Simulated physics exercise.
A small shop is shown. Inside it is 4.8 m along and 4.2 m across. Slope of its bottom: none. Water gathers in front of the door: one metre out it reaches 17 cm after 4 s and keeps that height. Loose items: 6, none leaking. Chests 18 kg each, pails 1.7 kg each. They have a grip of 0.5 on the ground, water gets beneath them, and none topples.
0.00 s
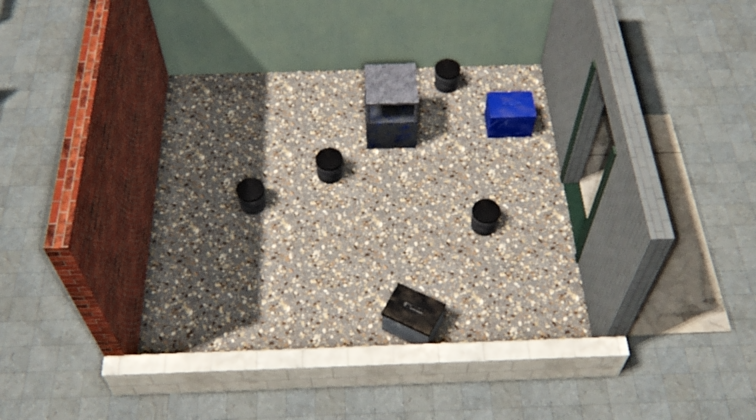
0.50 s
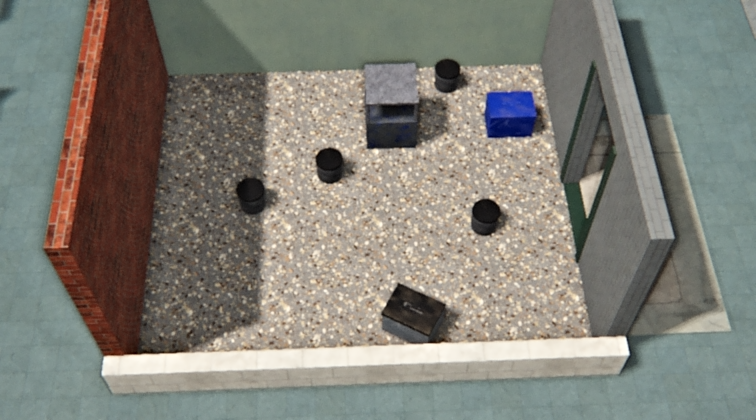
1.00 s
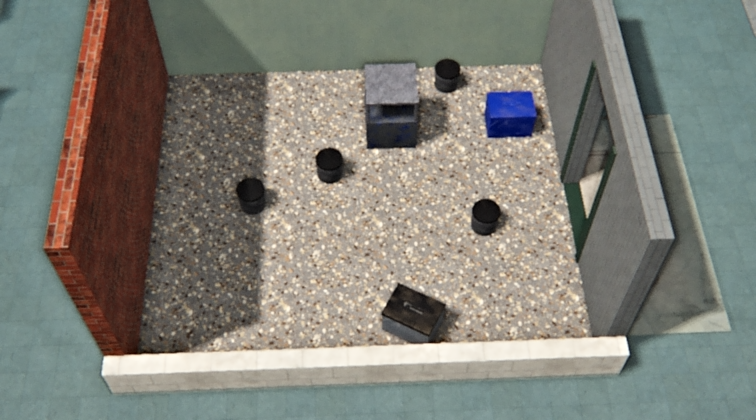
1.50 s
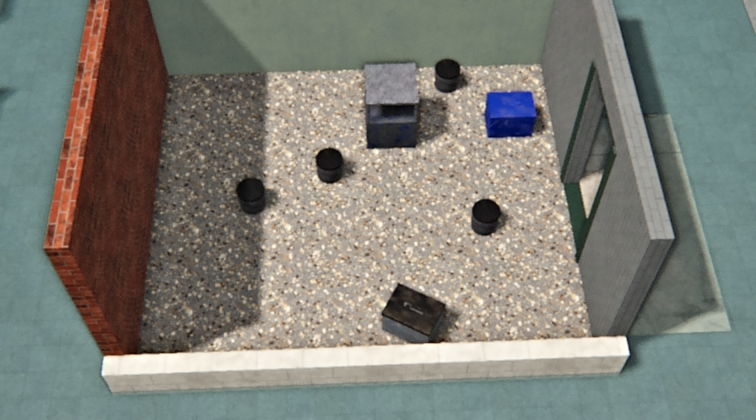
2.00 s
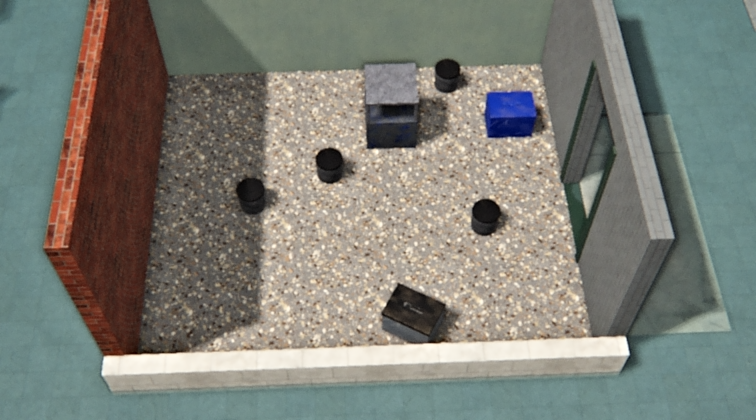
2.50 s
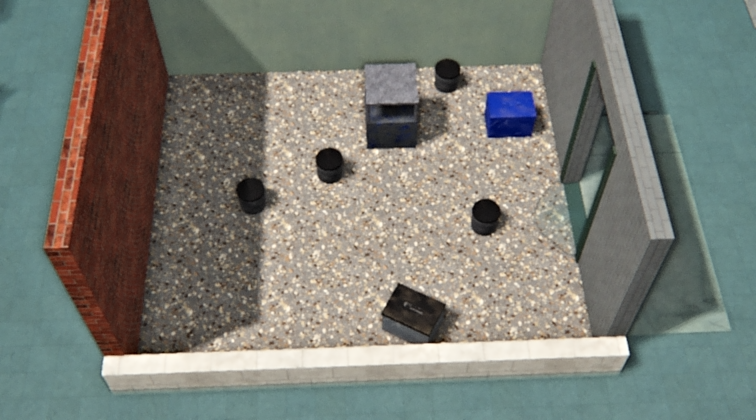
Water spreads around a small open-topped shop and starts coming in at the right doorway.
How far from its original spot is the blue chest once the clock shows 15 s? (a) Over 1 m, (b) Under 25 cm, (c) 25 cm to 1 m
b.
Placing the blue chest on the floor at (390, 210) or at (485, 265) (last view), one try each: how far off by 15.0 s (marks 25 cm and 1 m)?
In turn: It barely shifts; it barely shifts.
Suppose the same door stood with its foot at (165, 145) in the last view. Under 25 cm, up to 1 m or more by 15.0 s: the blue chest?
So the blue chest is basically unmoved by then.
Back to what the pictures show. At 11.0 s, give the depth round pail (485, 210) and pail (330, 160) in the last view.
I'd estimate 7 cm for the first and 7 cm for the second.
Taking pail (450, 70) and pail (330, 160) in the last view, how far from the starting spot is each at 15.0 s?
50 cm, 150 cm.
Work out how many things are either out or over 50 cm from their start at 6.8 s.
2.
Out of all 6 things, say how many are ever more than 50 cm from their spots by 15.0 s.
4 of them.
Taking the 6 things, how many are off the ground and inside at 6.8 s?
2.
After 3.5 s the blue chest is near (511, 104), 0.0 m from its start, aground; 0 afloat.
After 6.8 s the blue chest is near (511, 104), 0.0 m from its start, aground; 2 afloat.
After 11.0 s the blue chest is near (511, 104), 0.0 m from its start, aground; 4 afloat.
After 15.0 s the blue chest is near (511, 104), 0.0 m from its start, aground; 4 afloat.
